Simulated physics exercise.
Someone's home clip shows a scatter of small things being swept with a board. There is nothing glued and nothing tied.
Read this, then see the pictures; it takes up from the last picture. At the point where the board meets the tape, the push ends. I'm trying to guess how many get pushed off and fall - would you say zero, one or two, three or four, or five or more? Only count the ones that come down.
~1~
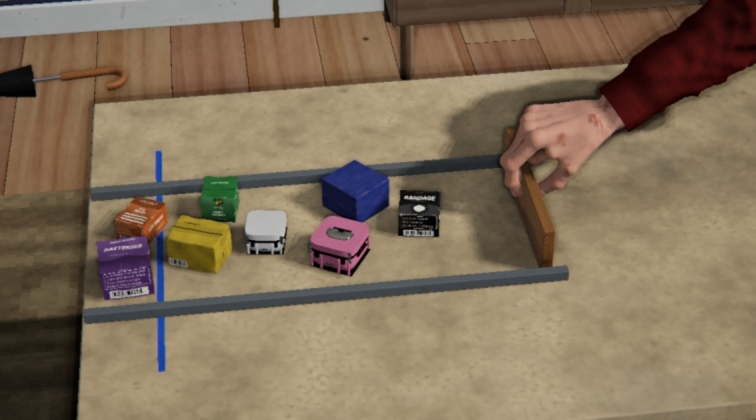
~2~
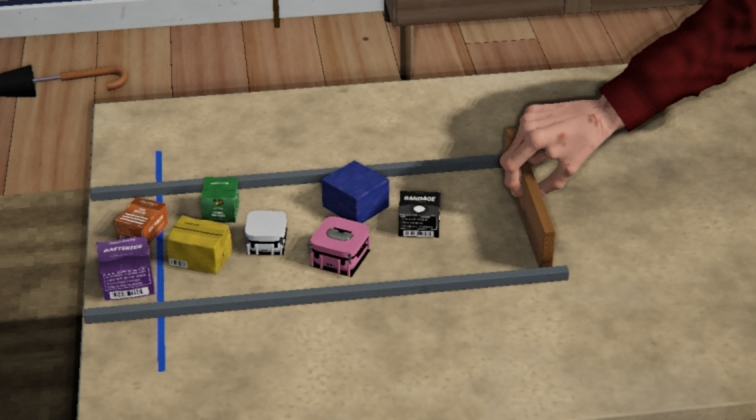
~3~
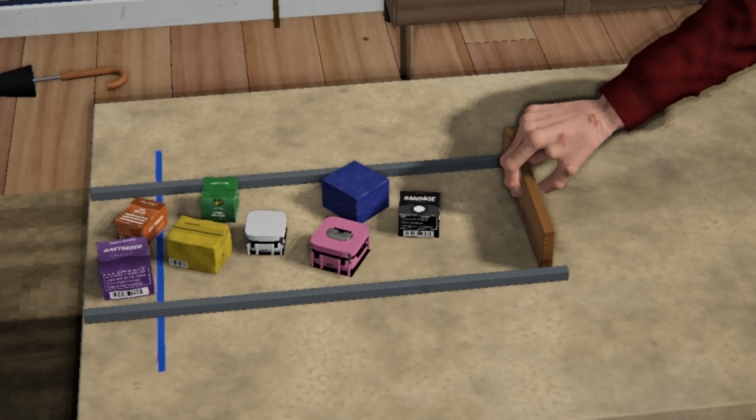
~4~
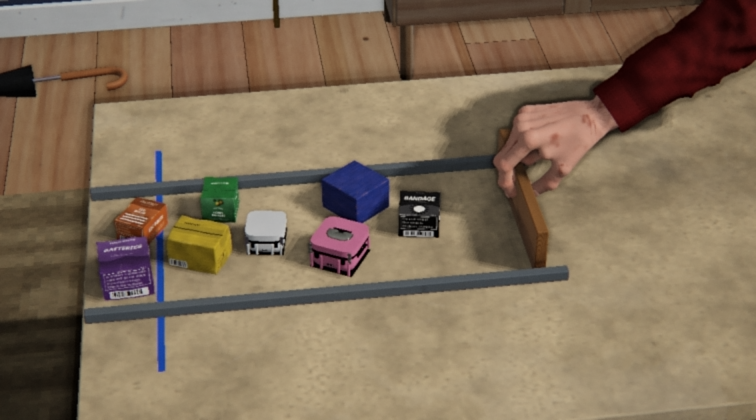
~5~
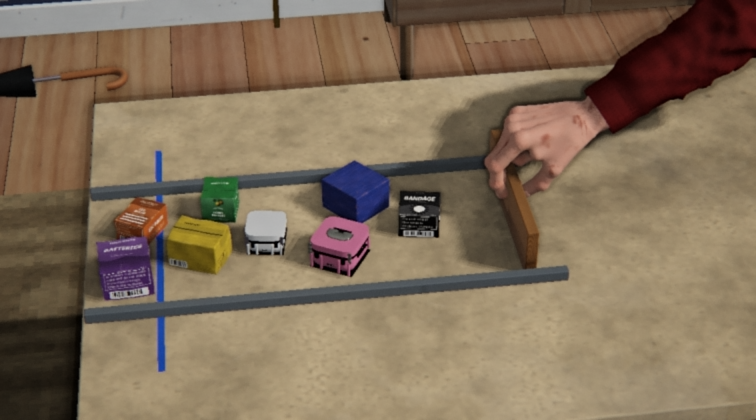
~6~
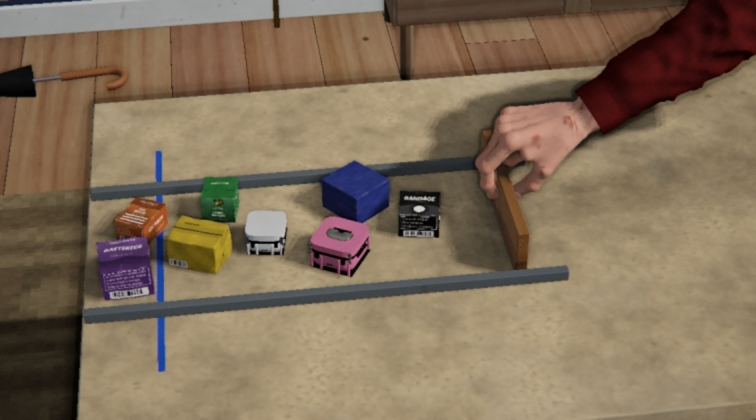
Tally: Three to four.
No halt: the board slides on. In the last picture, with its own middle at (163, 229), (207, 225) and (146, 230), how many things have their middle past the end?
In order, that gives 3, then 1, then 5.
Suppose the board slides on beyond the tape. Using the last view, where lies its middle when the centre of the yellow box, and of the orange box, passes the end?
The middle is at (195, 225) when it's the yellow box, and at (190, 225) when it's the orange box.
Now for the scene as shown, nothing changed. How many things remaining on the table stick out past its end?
The total here is 2.
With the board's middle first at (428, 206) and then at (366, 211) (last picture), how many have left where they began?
At first I count 1, and then 3.
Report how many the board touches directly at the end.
It is in contact with 3.
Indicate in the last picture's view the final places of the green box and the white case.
Green box at (92, 212), white case at (97, 250).
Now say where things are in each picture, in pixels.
Purple box (126, 268); orange box (141, 221); yellow box (199, 244); board (528, 198); tape (160, 250), in the first picture.
Orange box (142, 222); board (528, 198), in the second picture.
Yellow box (199, 245); white case (266, 234), in the third picture.
Purple box (126, 268); pink case (340, 246), in the fourth picture.
Orange box (142, 222); blue block (356, 193), in the fifth picture.
Purple box (126, 268); orange box (142, 222); yellow box (199, 245); board (503, 200); tape (160, 250), in the sixth picture.
A little later, none off yet; purple box at rest near (126, 268); orange box at rest near (142, 222); yellow box at rest near (199, 245).
When it is over, the number that fall off is three or four; down, yellow box, orange box and purple box.
